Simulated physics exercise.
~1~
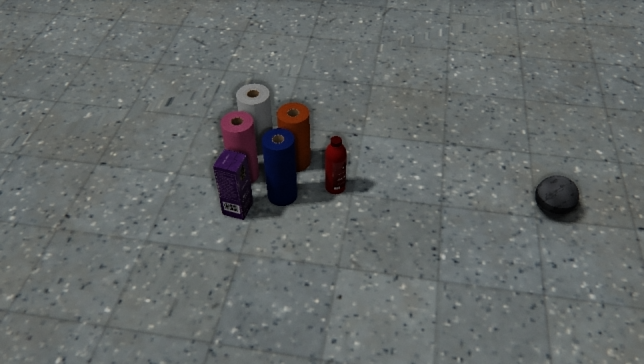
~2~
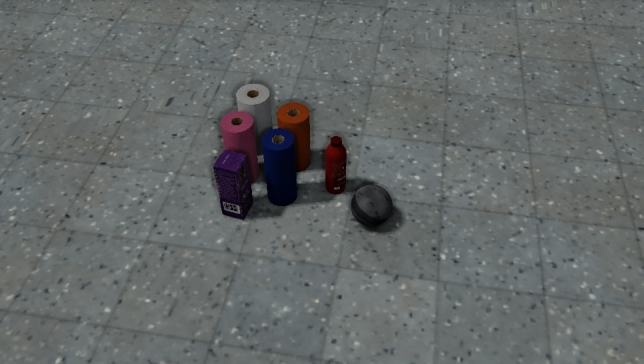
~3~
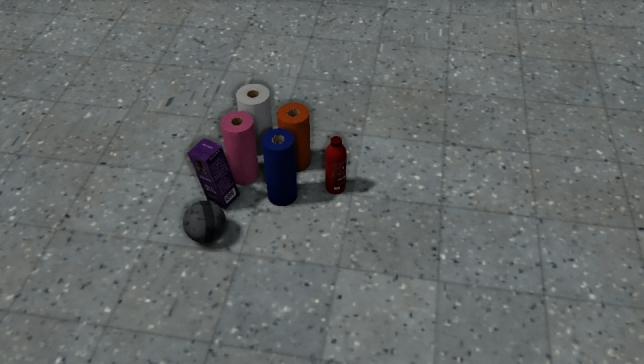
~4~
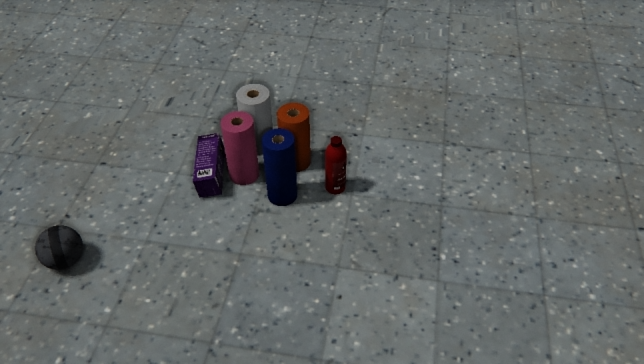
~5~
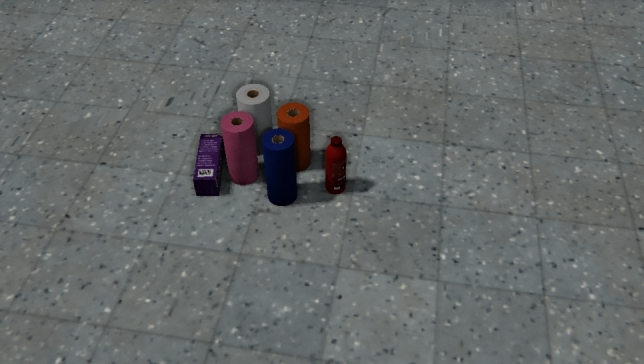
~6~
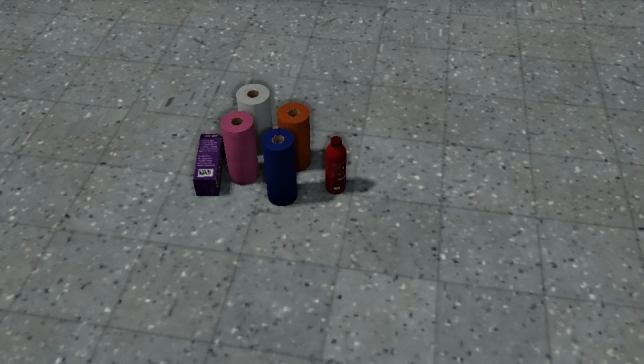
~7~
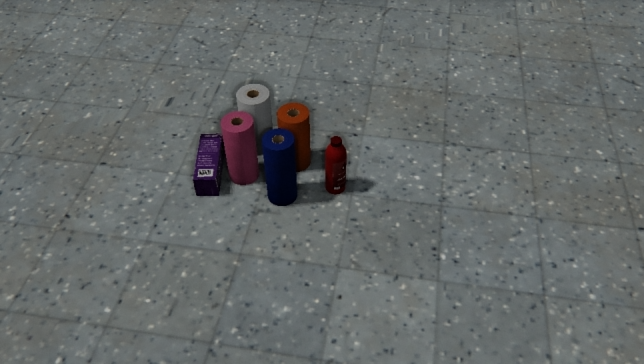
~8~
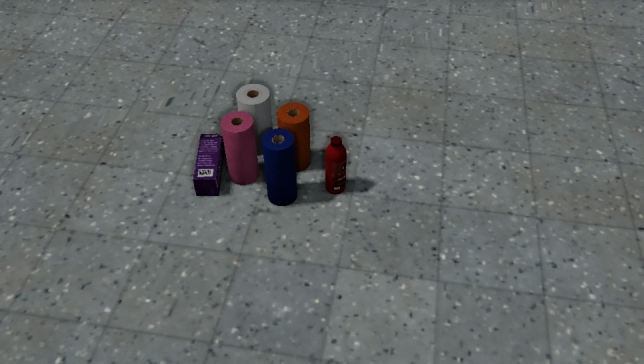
On a speckled tile floor, a dark ball rolls left, toppling only the purple carton.
